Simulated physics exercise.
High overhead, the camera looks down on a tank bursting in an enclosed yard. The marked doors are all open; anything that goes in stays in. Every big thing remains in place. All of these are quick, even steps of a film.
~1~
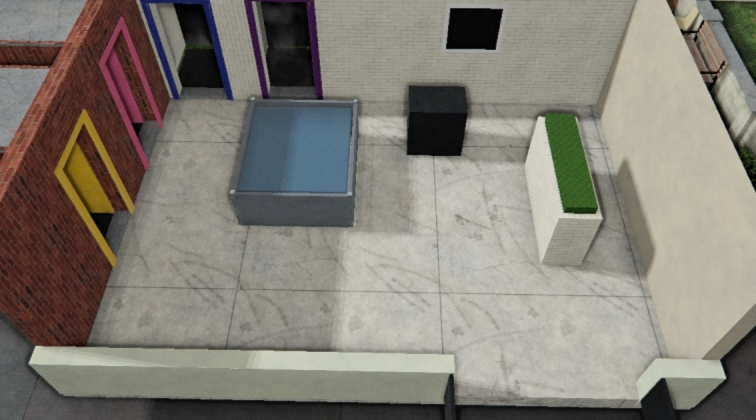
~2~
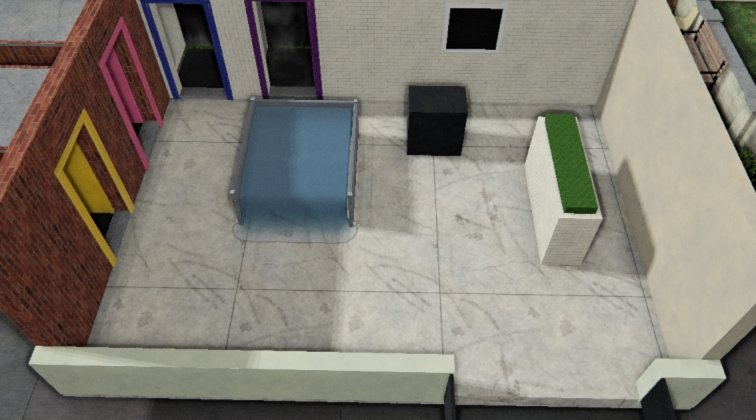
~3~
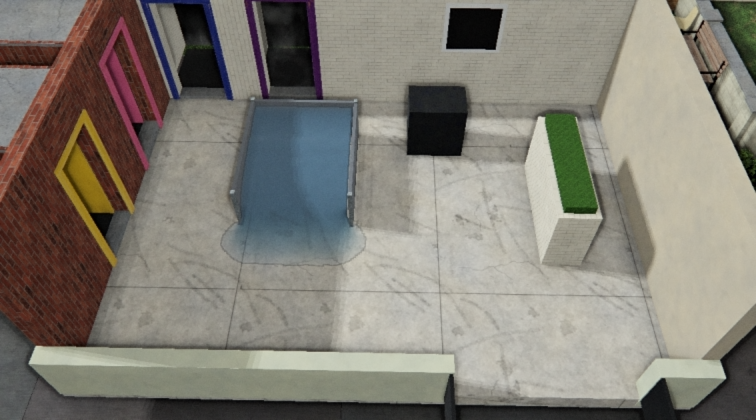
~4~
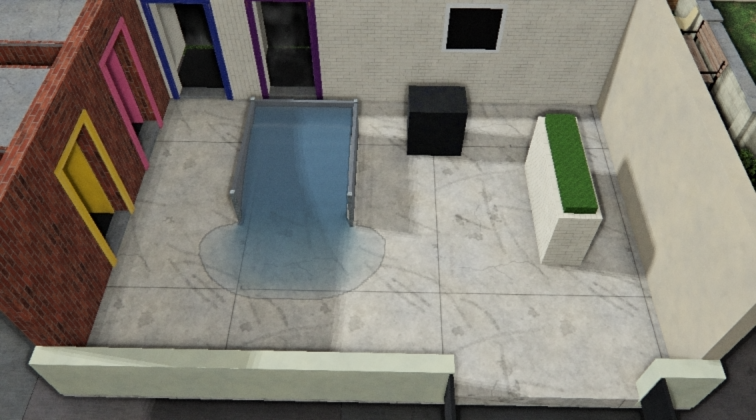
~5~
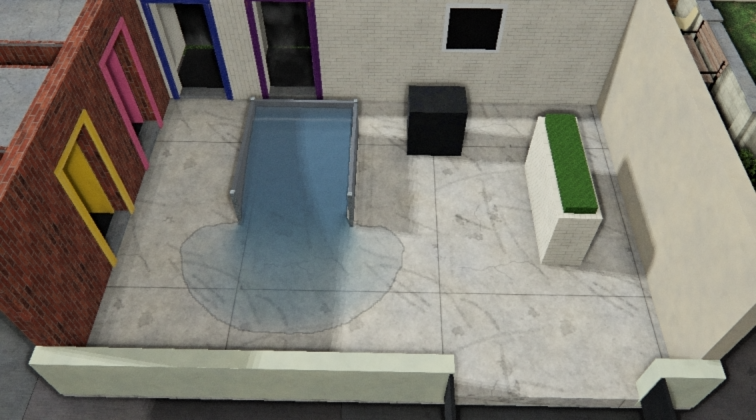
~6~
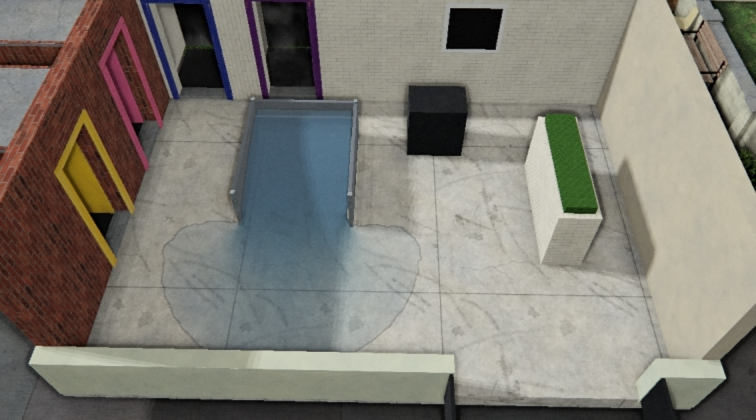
Blue water pours from the tank's open front and spreads across the paved yard floor.
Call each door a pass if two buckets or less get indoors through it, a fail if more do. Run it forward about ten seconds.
Pink door: Pass, yellow door: Pass, blue door: Fail, purple door: Pass.
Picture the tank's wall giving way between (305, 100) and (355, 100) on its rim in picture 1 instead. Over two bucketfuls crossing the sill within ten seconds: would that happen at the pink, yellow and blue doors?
Well, I'd say the pink door comes in lower, while the yellow door comes in lower and the blue door breaks the threshold.
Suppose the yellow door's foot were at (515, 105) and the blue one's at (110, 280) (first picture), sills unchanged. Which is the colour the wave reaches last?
Last: The yellow one.
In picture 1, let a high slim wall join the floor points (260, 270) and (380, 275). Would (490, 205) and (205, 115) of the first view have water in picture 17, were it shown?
Taking the points in order, the first is inundated and the second is high and dry.
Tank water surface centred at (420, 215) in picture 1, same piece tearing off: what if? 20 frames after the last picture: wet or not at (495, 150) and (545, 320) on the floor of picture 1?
In that order: Untouched and submerged.
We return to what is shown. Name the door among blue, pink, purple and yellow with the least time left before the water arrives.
My answer: The yellow-painted one.
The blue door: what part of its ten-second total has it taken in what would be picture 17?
Close to 0 percent.
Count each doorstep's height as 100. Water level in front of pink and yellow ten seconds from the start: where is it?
Approx. 40 % then 60 %.
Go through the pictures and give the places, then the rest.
The first frame shows the tank at (299, 148) is whole and still.
In the second frame, the front is at (237, 226), out from the gap at (295, 215).
In the third frame, water pours out at (295, 216) and has run to (226, 241).
In the fourth frame, water pours out at (296, 217) and has run to (212, 270).
In the fifth frame, the front is at (235, 321), out from the gap at (296, 217).
In the sixth frame, water pours out at (296, 217) and has run to a hidden place.
A moment on, water covers 25 % of the floor; the pink door not reached, the yellow door not reached, the blue door not reached, the purple door not reached.
Next, water covers 30 % of the floor; the pink door not reached, the yellow door wet at the sill, nothing in, the blue door not reached, the purple door not reached.
Then, water covers 55 % of the floor; the pink door not reached, the yellow door wet at the sill, nothing in, the blue door not reached, the purple door not reached.
Later, water covers 85 % of the floor; the pink door wet at the sill, nothing in, the yellow door under two buckets in, the blue door over two buckets in, the purple door wet at the sill, nothing in.
In the end, water covers 95 % of the floor; the pink door wet at the sill, nothing in, the yellow door under two buckets in, the blue door far over two buckets in, the purple door wet at the sill, nothing in.
